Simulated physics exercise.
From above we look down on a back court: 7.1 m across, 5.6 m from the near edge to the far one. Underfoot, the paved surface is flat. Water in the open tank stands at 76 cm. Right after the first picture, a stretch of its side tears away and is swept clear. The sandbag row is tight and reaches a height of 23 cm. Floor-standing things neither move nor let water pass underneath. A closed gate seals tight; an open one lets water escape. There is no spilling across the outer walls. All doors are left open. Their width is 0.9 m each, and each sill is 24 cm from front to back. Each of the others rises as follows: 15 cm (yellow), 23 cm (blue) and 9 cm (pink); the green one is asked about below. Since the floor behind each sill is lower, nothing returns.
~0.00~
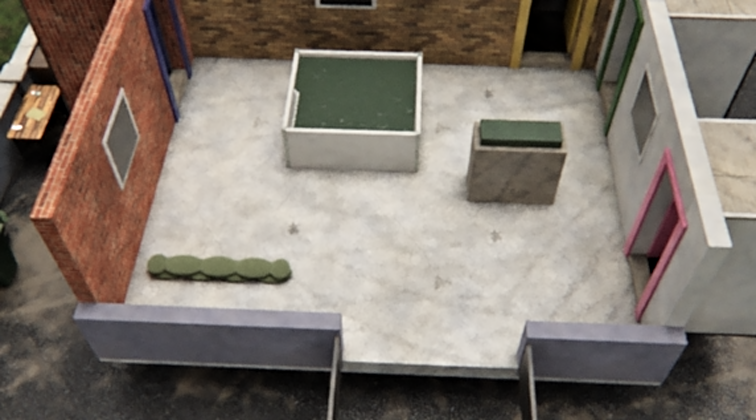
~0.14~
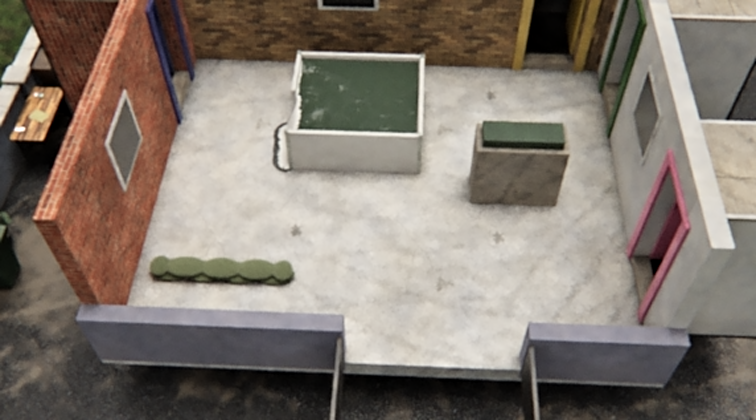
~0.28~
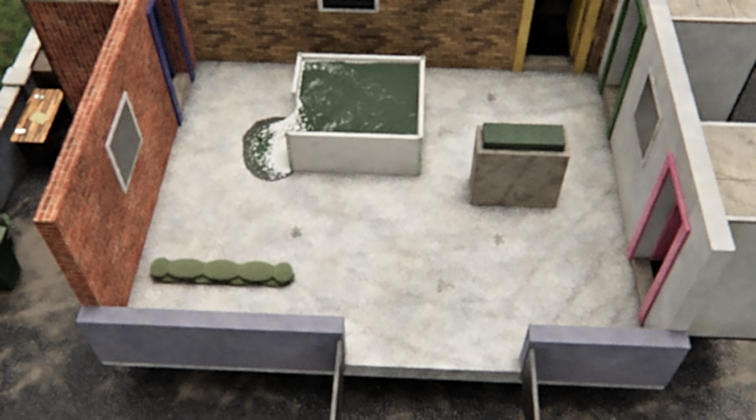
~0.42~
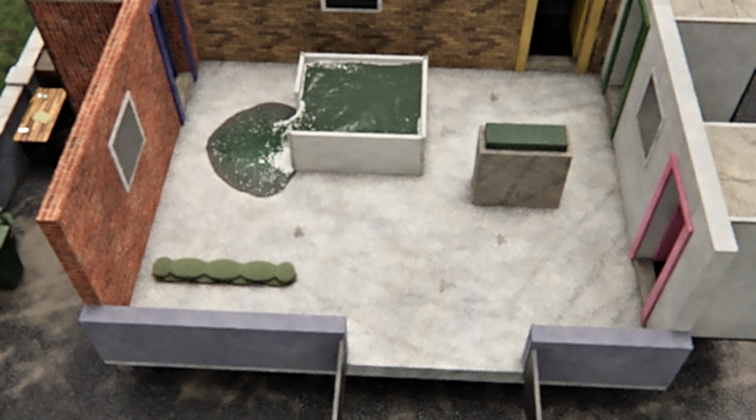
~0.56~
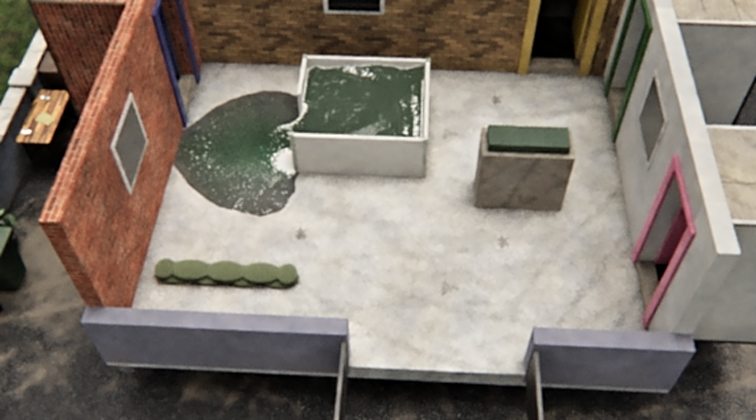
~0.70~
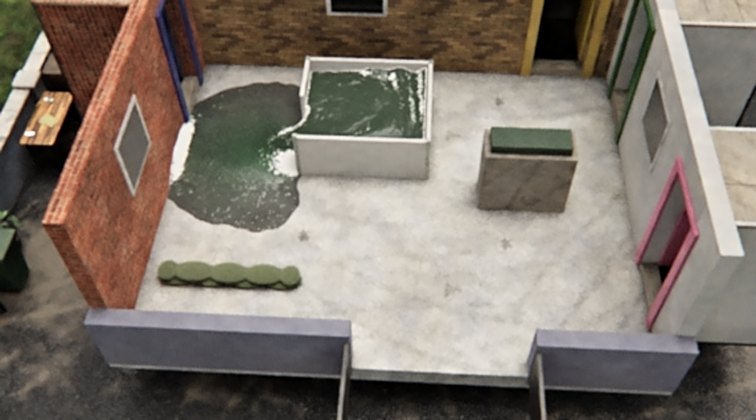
The footage shows a paved court seen from above, where dark green water pours through a gap in the left side of a raised open tank and spreads leftward across the floor in a widening pool beside the brick wall.
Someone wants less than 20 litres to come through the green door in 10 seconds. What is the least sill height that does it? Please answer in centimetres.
It needs to be around 7.5 cm high.
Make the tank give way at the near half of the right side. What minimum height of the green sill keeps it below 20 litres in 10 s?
With that break, close to 21 cm.
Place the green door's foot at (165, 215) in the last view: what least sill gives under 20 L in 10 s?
It needs about 20 cm.
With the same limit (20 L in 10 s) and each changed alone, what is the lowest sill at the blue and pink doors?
Close to 21 cm (blue) and close to 6.5 cm (pink).
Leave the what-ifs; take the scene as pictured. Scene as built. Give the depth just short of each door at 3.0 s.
In cm: Yellow 0, blue 18, pink 0, green 0.
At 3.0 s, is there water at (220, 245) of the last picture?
At that moment it's submerged.
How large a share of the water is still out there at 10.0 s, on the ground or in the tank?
Close to 96 in a hundred.
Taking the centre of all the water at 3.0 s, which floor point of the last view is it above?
About (284, 160).
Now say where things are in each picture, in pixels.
In the first picture, still water, 76 cm deep, in the open tank at (355, 94); the green door at (617, 65) is dry.
In the second picture, water pours out at (295, 136) and has run 0.3 m, to (278, 136); about 10 cm deep outside, 76 cm at the back.
In the third picture, water pours out at (296, 139) and has run 0.8 m, to (247, 148); about 11 cm deep outside, 76 cm at the back.
In the fourth picture, the front is at (212, 151), 1.4 m from the gap at (299, 139); 2.0 m2 of floor is wet, 75 cm left at the back.
In the fifth picture, water pours out at (301, 141) and has run 2.0 m, to (176, 157); about 5 cm deep outside, 68 cm at the back.
In the sixth picture, the front is at (170, 191), 2.1 m from the gap at (304, 142); 4.7 m2 of floor is wet, 63 cm left at the back; the green door at (628, 73), 5.2 m from the gap, is still 5.2 m from the nearest water.
After 1.4 s water covers 20 % of the floor, deepest (40 cm) near (192, 154); it has not reached the green door.
After 3.0 s water covers 40 % of the floor, deepest (30 cm) near (173, 265); it has not reached the green door.
After 10.0 s water covers 95 % of the floor, deepest (11 cm) near (597, 363); 9 cm at the green door, 0 litres in over its 24 cm sill.
At the green door as built, the water arrived by 4.9 s and peaked near 11 cm at 5.6 s.
Run again over the same 10 s with other heights there, 37 litres in over 6.5 cm, 12 litres over 8.5 cm. The limit of 20 litres is kept from about 7.5 cm up.
